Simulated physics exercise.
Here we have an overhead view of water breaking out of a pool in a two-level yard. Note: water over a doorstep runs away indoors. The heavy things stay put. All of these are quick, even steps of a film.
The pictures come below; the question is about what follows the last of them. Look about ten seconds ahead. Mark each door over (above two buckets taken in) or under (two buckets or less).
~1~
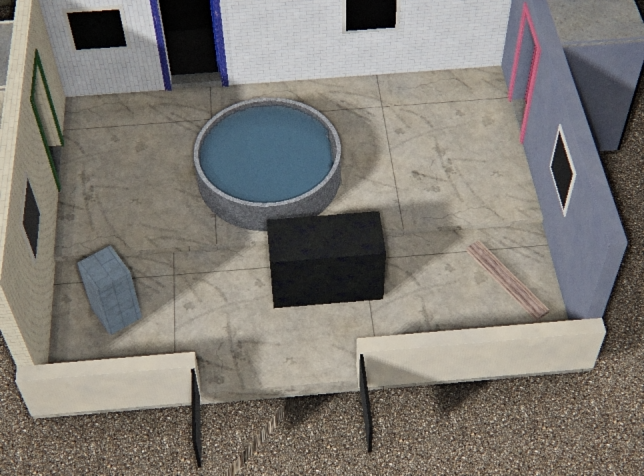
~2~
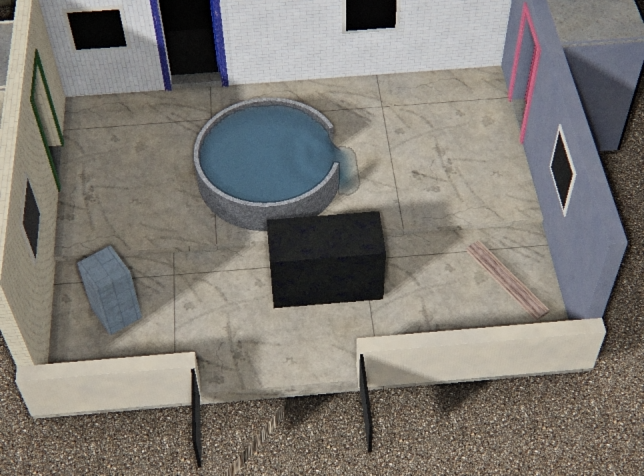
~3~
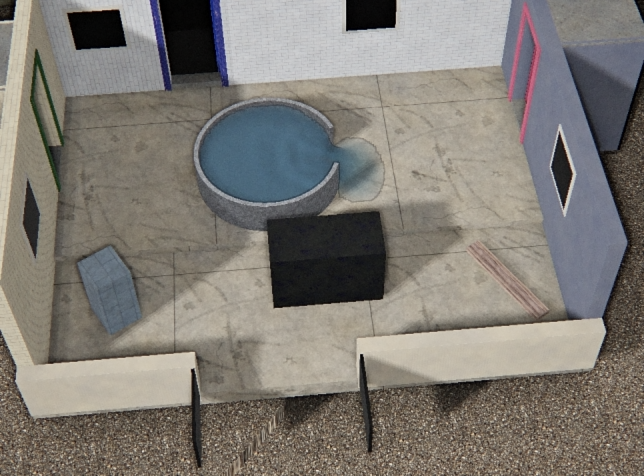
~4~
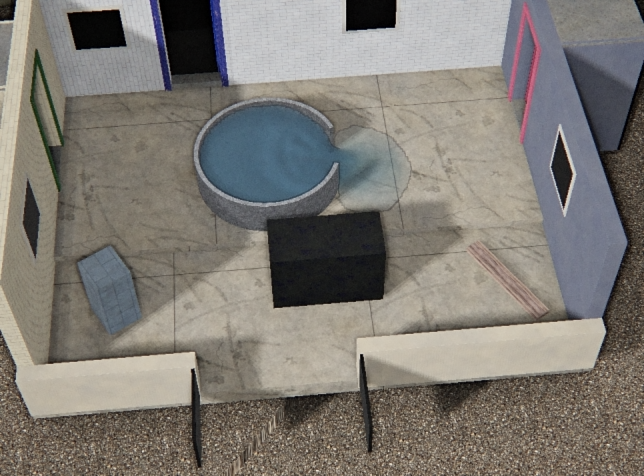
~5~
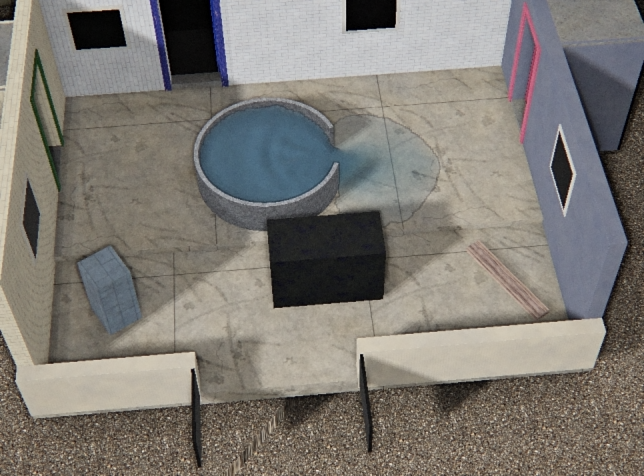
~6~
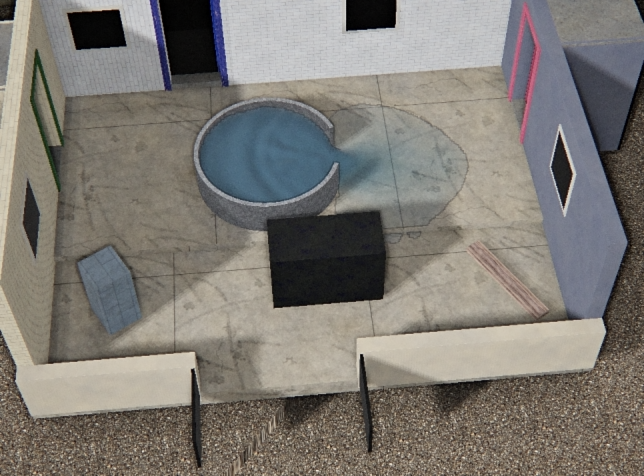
Green door: Under. Blue door: Under. Pink door: Over.
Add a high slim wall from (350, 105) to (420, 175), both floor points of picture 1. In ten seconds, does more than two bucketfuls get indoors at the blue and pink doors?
Blue: Falls short; pink: Falls short.
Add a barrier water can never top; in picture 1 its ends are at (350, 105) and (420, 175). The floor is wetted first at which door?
It's the blue one.
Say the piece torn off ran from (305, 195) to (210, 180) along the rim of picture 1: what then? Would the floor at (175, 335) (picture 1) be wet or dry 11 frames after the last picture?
That spot ends up inundated.
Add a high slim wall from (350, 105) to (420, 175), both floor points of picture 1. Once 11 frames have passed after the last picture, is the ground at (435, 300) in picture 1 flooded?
There: Under water.
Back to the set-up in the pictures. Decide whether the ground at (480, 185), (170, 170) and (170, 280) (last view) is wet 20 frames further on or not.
Result, in order: Waterlogged / unflooded / unflooded.
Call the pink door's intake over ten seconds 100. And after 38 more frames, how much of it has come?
Estimate: Roughly 85 %.
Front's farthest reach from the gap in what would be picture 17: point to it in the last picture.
Look around (556, 298).
A moment on, water covers 25 % of the floor; the green door not reached, the blue door not reached, the pink door wet at the sill, nothing in.
Next, water covers 30 % of the floor; the green door not reached, the blue door not reached, the pink door over two buckets in.
Then, water covers 35 % of the floor; the green door not reached, the blue door not reached, the pink door far over two buckets in.
Later, water covers 50 % of the floor; the green door not reached, the blue door not reached, the pink door far over two buckets in.
In the end, water covers 70 % of the floor; the green door not reached, the blue door wet at the sill, nothing in, the pink door far over two buckets in.
